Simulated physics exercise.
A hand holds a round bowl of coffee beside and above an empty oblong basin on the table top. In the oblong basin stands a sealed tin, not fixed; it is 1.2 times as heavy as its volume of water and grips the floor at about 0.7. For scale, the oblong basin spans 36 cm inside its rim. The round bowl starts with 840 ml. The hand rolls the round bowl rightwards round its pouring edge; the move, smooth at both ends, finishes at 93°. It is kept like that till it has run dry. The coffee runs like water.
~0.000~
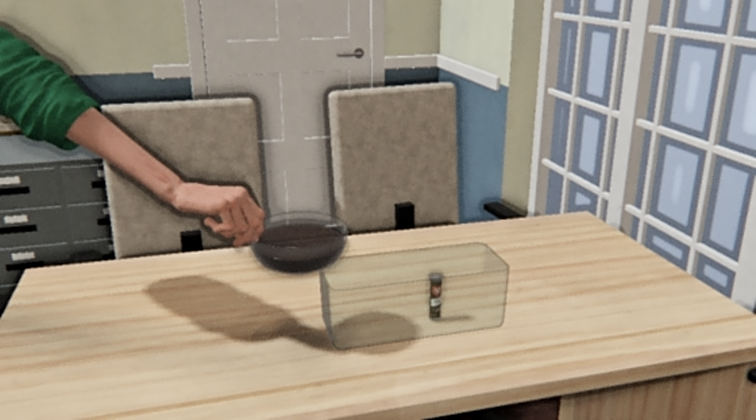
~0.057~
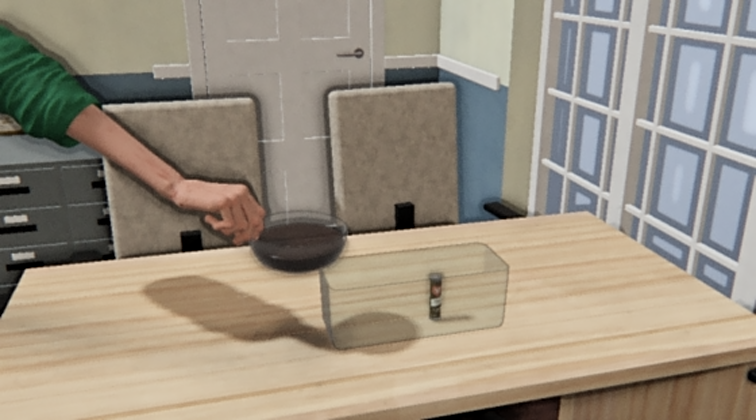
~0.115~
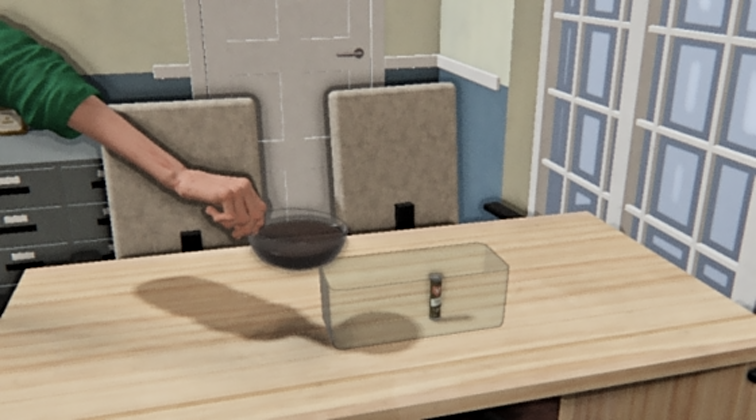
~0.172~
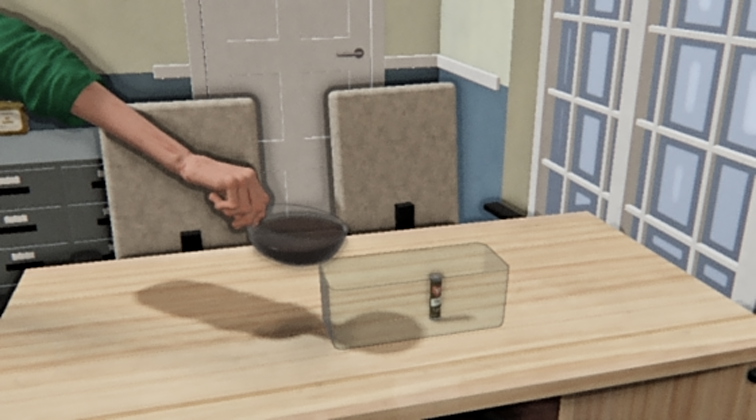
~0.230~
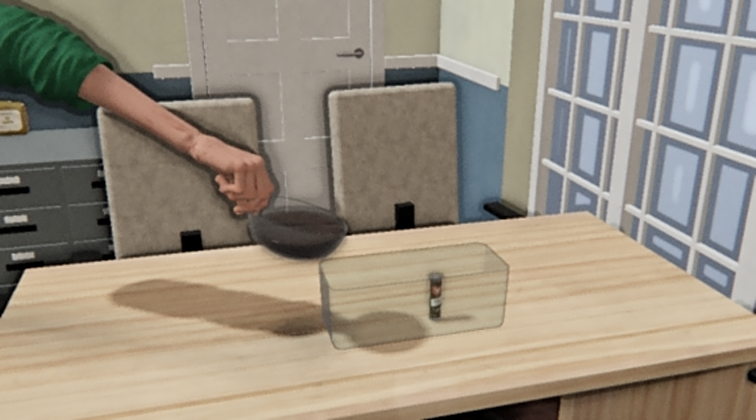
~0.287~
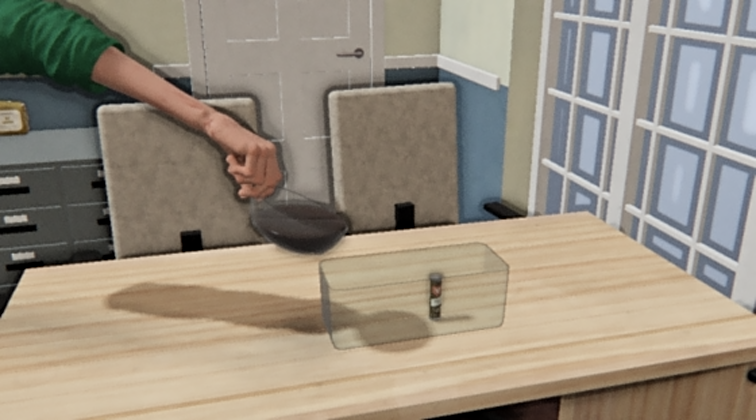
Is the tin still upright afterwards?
It falls.
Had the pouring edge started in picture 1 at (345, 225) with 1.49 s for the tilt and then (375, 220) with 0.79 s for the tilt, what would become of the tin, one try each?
First it remains upright; then it falls.
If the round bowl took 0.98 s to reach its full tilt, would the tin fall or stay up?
The tin stays up.
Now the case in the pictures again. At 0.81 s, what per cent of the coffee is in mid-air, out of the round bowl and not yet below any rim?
Some 10 per cent.
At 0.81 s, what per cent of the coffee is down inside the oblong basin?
Near 86 in a hundred.
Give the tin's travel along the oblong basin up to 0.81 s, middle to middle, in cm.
Some 1 cm.
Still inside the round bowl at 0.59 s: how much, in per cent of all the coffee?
Near 34 in a hundred.
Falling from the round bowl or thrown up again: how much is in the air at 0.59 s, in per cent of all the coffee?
Some 52 per cent.
By 0.59 s the tilt is 79° and 34 per cent is still to pour; the tin stands where it began.
By 0.81 s the tilt is 93° and 3 per cent is still to pour; the tin stands 1 cm from where it began.
By 1.04 s the tilt is 93° and 0 per cent is still to pour; the tin leans 12°.
By 1.29 s the tilt is 93° and 0 per cent is still to pour; the tin lies on its side.
At rest the tin lies on its side.
